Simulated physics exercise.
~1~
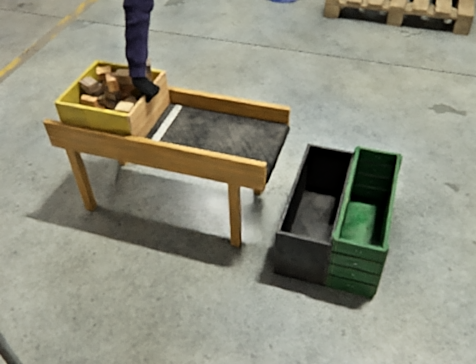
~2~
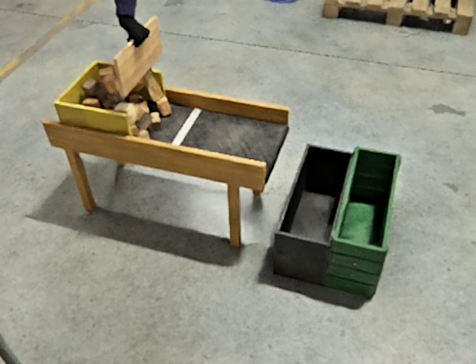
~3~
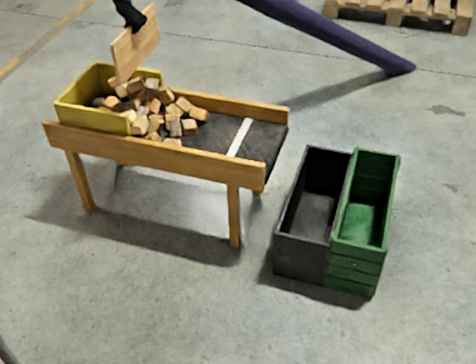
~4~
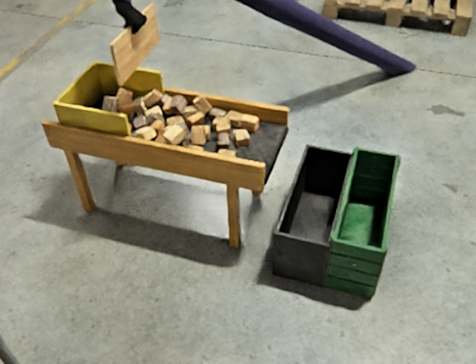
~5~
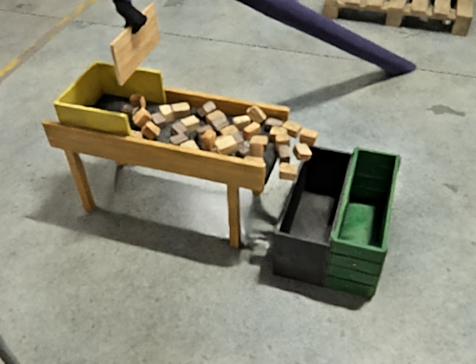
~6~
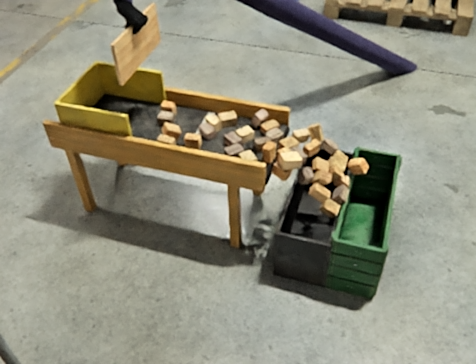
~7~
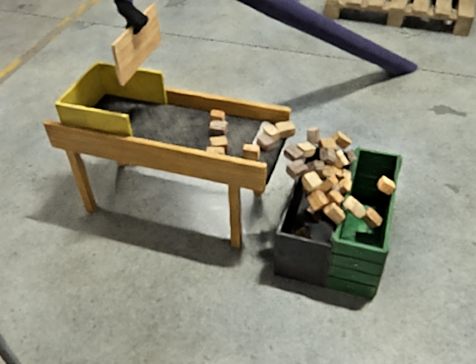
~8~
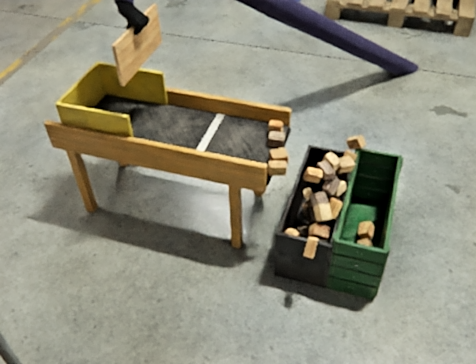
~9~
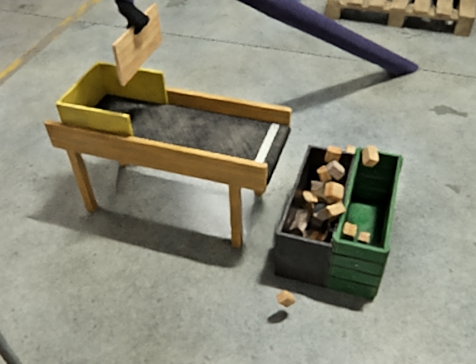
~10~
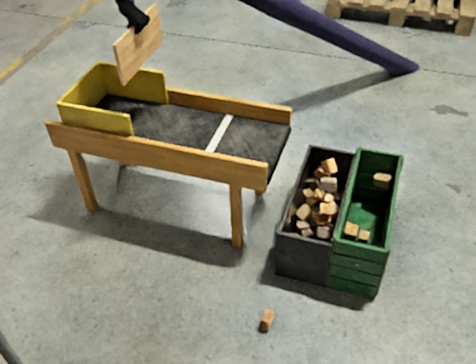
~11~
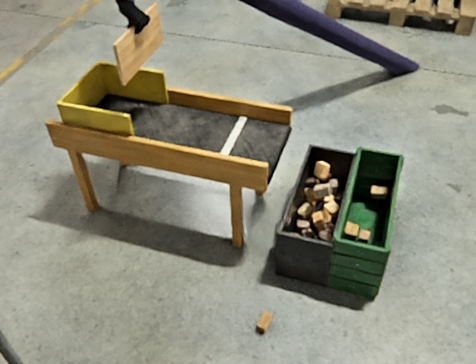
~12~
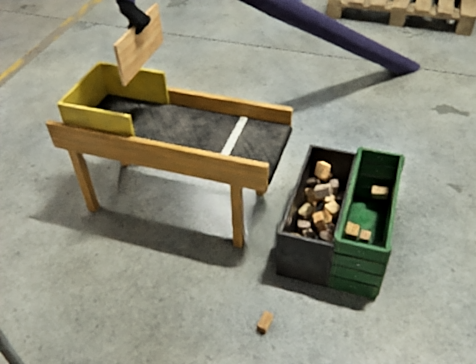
Wooden blocks ride a belt off its end, mostly landing in the black tub.
